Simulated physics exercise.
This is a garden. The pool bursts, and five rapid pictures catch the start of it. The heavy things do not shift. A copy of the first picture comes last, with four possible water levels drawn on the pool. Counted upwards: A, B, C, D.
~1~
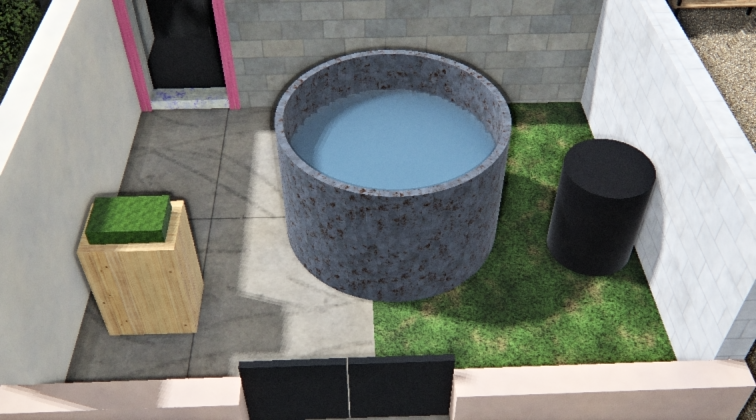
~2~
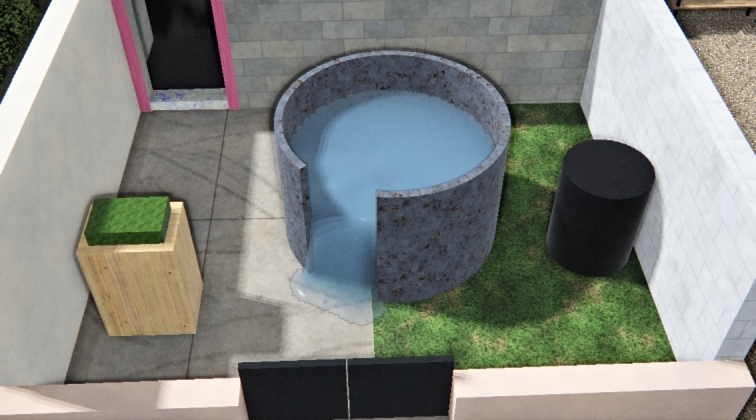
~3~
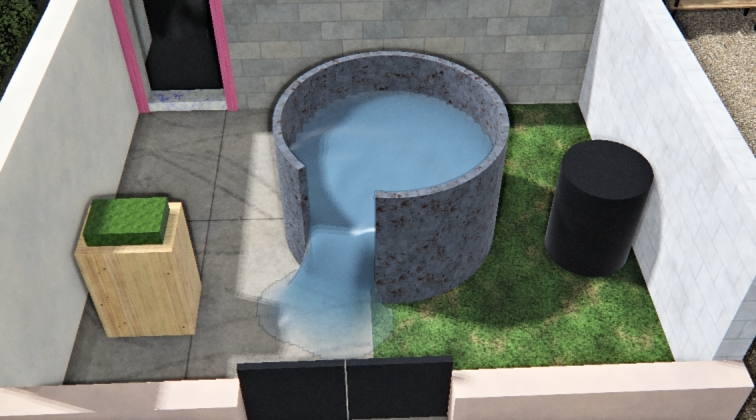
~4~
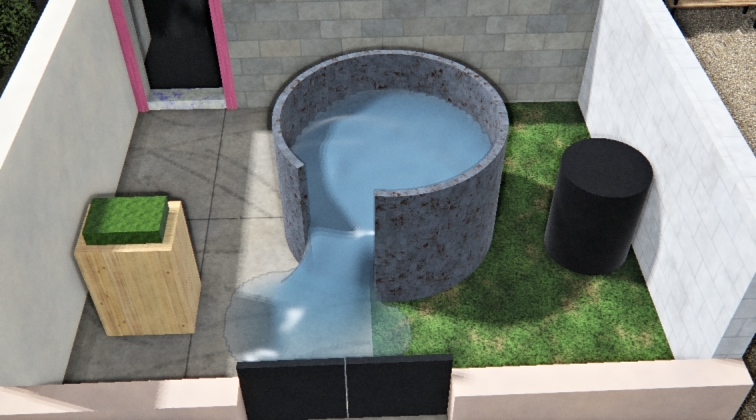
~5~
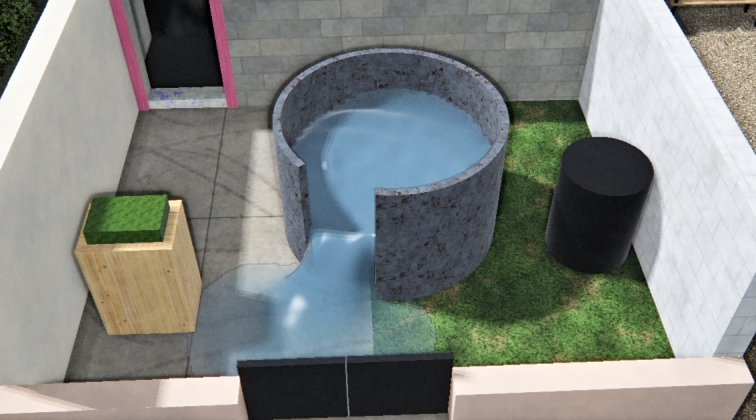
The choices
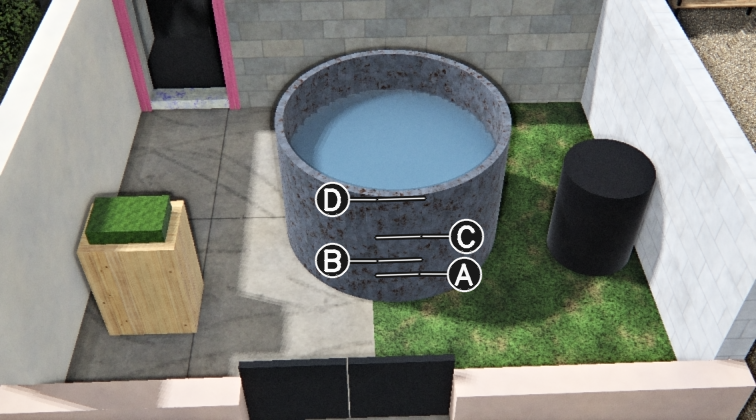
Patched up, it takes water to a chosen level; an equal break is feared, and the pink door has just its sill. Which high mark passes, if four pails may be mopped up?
Use level B.
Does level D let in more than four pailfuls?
Yes, that goes wrong.
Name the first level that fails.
That would be C.
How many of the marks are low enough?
Two.
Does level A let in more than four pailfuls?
No.
On the marked copy, A at (398, 274); B at (398, 260); C at (399, 237); D at (400, 198); from the bottom up A, B, C, D.
With A, nothing gets over.
With B, a splash gets over, under a bucket.
With C, about 11 bucketfuls get in.
With D, dozens of bucketfuls pour in.
